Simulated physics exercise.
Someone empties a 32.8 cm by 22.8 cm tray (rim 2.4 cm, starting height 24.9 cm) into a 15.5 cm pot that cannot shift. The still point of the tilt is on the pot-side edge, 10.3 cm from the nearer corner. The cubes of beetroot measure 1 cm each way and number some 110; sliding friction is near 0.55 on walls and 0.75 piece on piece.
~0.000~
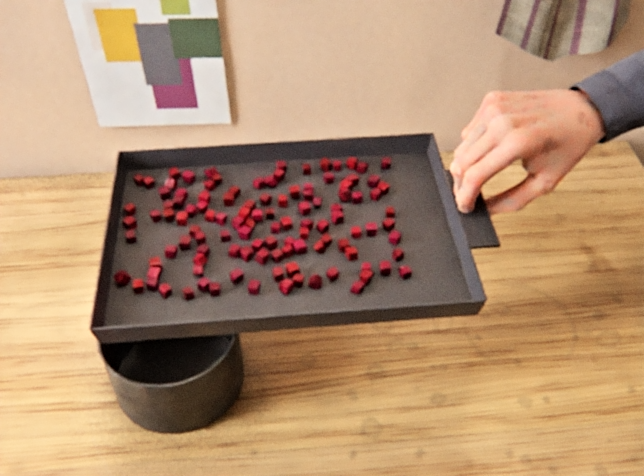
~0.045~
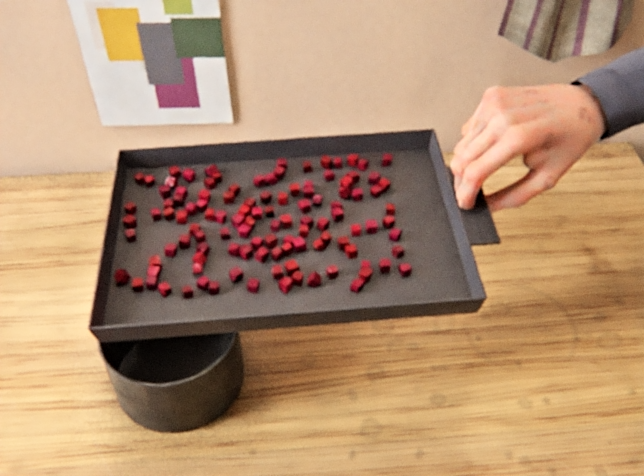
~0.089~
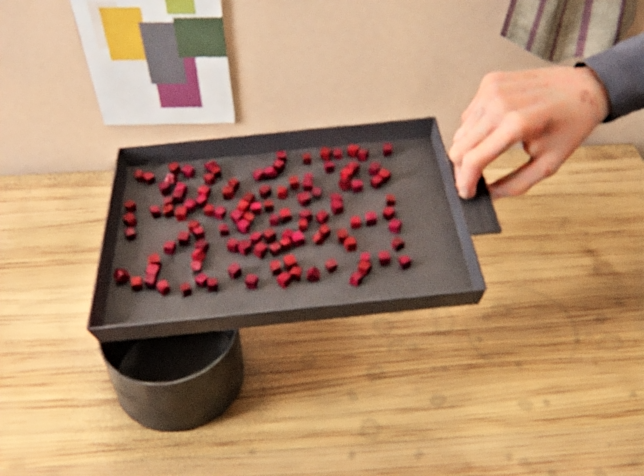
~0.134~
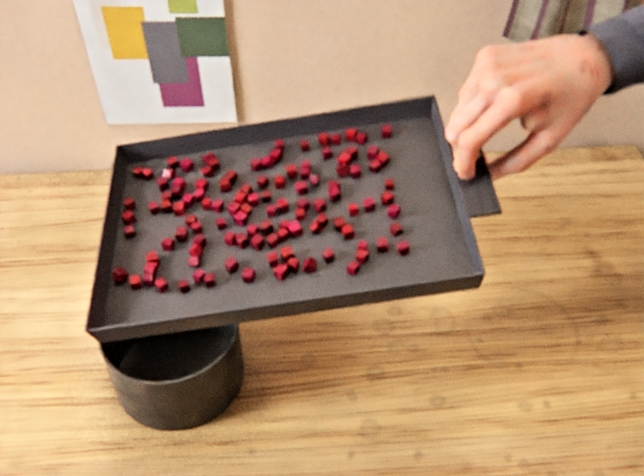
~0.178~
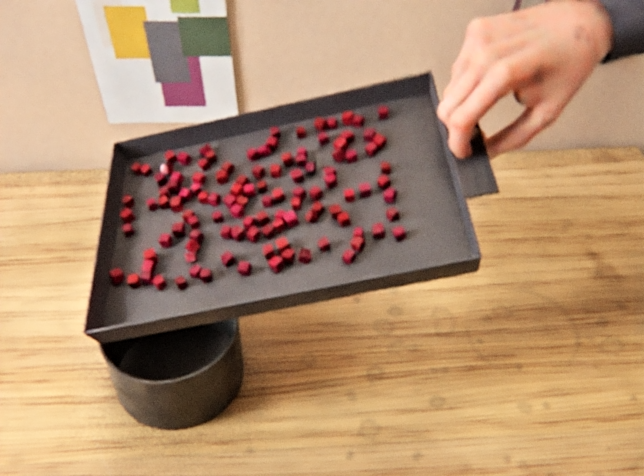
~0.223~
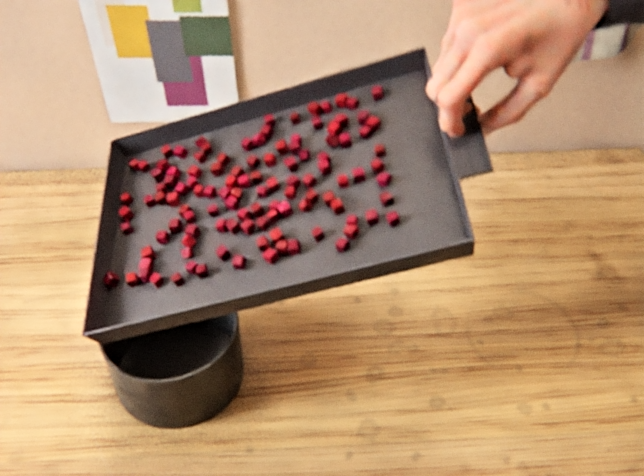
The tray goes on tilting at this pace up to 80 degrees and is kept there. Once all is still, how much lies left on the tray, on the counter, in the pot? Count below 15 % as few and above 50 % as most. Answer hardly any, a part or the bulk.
Tray a part, counter the bulk, pot hardly any.
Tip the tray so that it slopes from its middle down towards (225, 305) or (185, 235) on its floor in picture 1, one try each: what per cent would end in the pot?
Some 0 and 0 per cent.
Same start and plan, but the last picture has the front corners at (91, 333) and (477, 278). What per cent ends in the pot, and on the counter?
Pot 0, counter 65.
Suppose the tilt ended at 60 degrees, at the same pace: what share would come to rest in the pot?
In that case some 0 per cent.
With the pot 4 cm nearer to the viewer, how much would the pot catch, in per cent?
In that case some 0 per cent.
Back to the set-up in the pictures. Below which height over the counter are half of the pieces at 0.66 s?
Some 28 cm.
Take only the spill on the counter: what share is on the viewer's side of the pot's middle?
Some 100 per cent.
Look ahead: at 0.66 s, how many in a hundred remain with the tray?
Some 100 per cent of the load.
Then, at 0.49 s, tilt 50 degrees; the tray holds 100 %, the pot 0 %.
After 0.66 s, tilt 70 degrees; the tray holds 100 %, the pot 0 %.
Then, at 0.96 s, tilt 80 degrees; the tray holds 35 %, the pot 0 %.
By 2.3 s all is still; tray 25 %, counter 75 %, pot 0 %.
